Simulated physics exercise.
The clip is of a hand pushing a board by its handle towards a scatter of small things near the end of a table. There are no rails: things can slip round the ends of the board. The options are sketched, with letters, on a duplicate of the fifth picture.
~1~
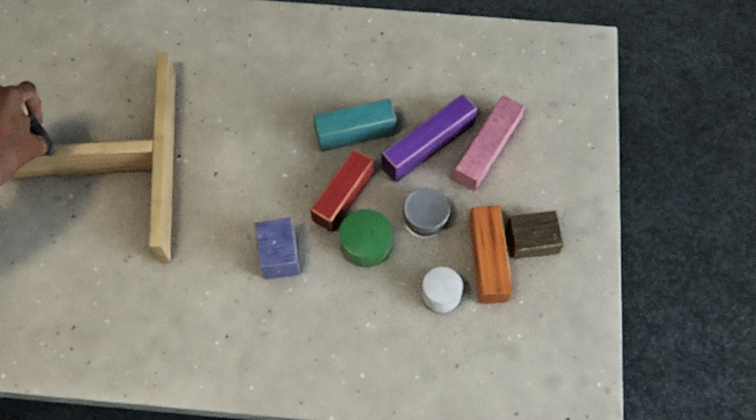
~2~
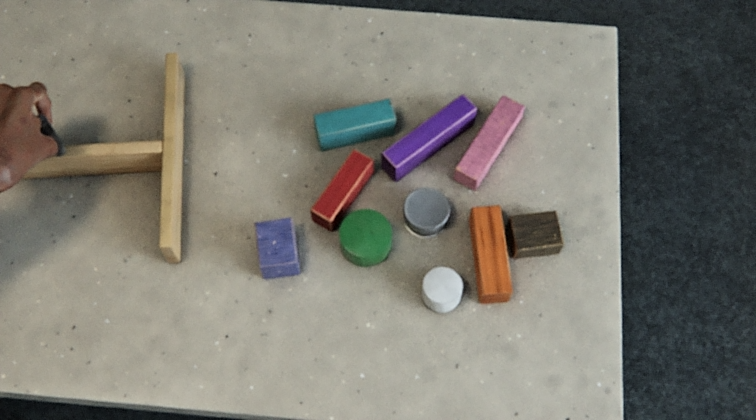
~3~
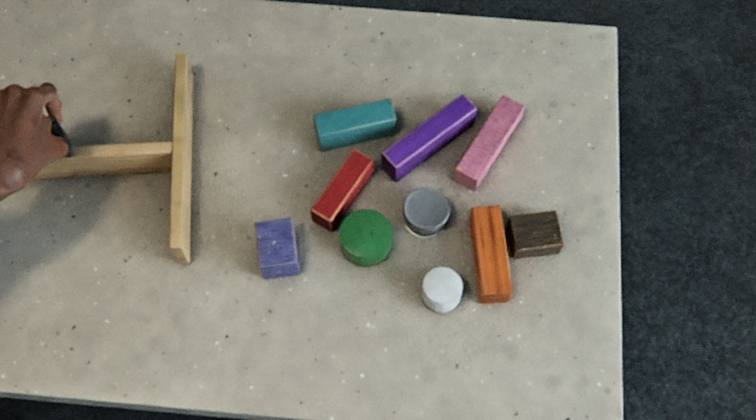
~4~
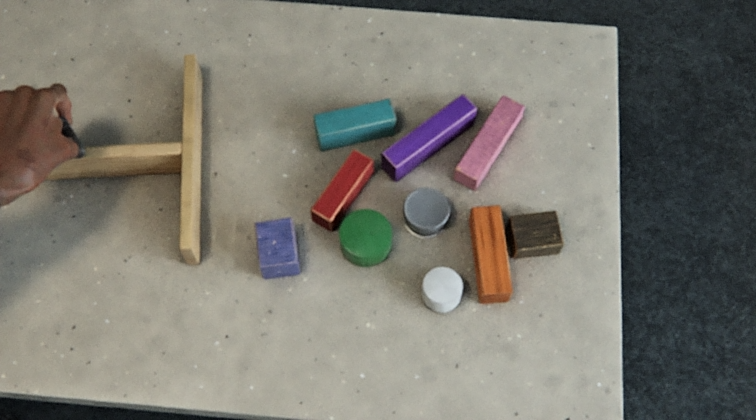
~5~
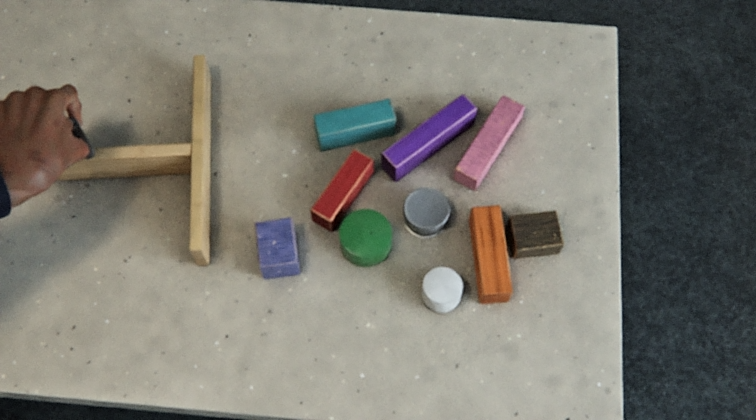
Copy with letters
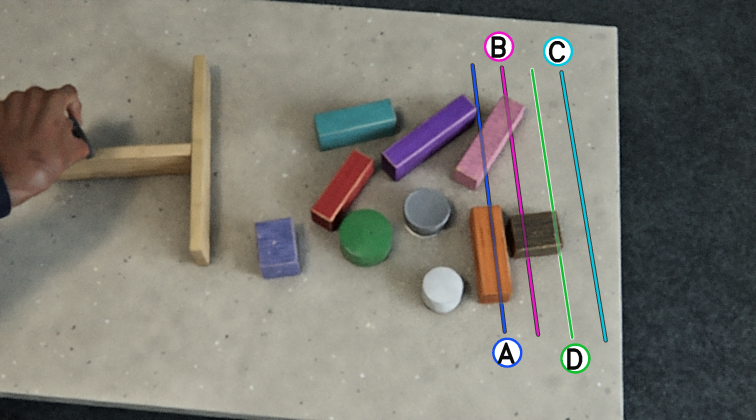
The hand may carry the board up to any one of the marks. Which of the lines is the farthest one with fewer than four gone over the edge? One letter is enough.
It can go as far as D.
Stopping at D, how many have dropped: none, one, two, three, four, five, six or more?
Three.
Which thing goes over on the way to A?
The black block.
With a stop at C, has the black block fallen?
By then, yes.
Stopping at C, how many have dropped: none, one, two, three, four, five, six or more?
By then, five.
On the marked copy, A at (488, 190); B at (519, 193); C at (582, 198); D at (551, 195).
With D. Early on, board (323, 158); blue block (353, 255); turquoise bar (370, 126).
Further on, board (450, 168); black block (605, 236); orange stick (567, 254).
At the end, board (552, 177); orange stick over the edge; black block over the edge; three fallen.
As for the rest, A is within the limit but short; B is within the limit but short; C drops five.
